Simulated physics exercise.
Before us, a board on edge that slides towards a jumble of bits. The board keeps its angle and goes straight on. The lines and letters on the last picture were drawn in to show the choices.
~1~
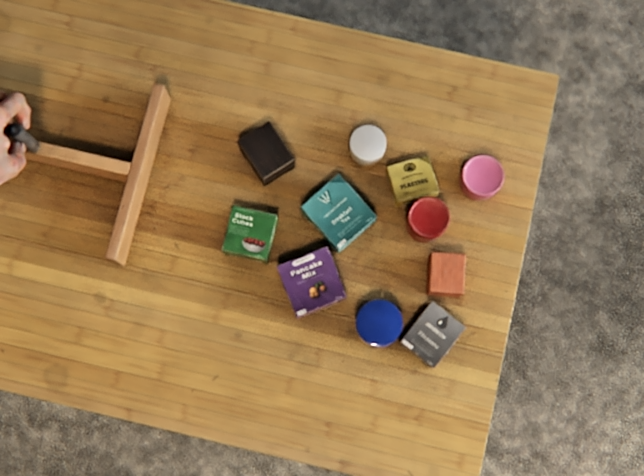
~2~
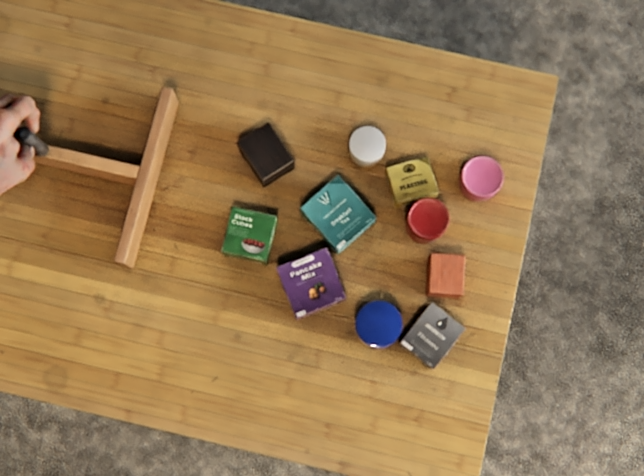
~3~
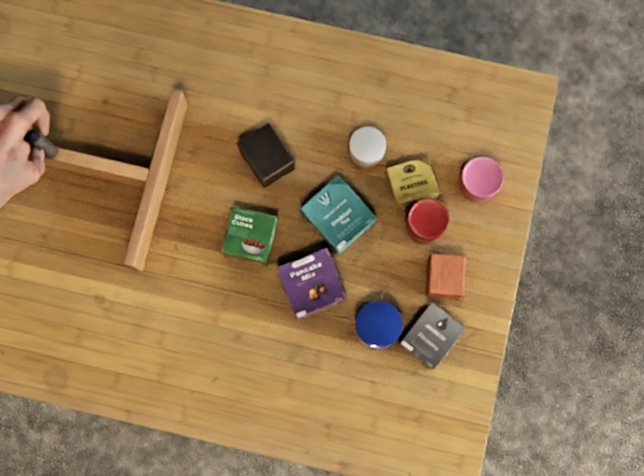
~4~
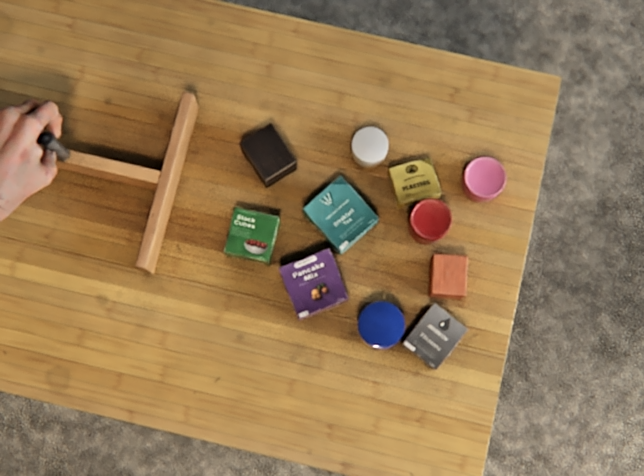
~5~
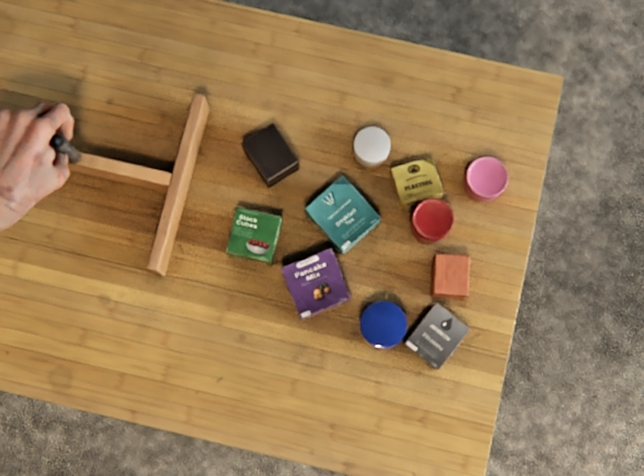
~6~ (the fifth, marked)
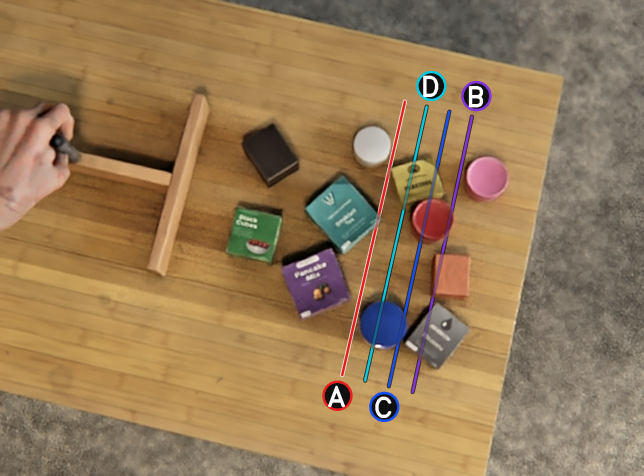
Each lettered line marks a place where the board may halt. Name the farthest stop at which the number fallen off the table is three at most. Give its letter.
B is the last line within the limit.
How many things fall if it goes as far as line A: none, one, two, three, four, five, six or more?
The count is none.
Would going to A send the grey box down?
No.
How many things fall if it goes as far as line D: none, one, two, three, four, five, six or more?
By then, none.
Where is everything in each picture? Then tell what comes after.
The first picture shows yellow box (412, 181); pink jar (481, 178); orange block (446, 275).
The second picture shows board (144, 174); black block (266, 156).
The third picture shows board (153, 176); red tub (427, 222).
The fourth picture shows board (165, 179); grey box (434, 337).
The fifth picture shows board (176, 181); purple packet (316, 285); turquoise packet (342, 216); yellow box (416, 183).
On the marked copy, A at (374, 235); B at (443, 251); C at (420, 245); D at (397, 240).
Following B. Soon after the start, board (272, 203); black block (320, 170); purple packet (323, 293).
Later, board (368, 225); grey box (472, 348); pink jar (499, 177).
In the end, board (443, 242); grey box over the edge; blue pot (502, 365); one fallen.
As for the rest, A is within the limit but short; C is within the limit but short; D is within the limit but short.
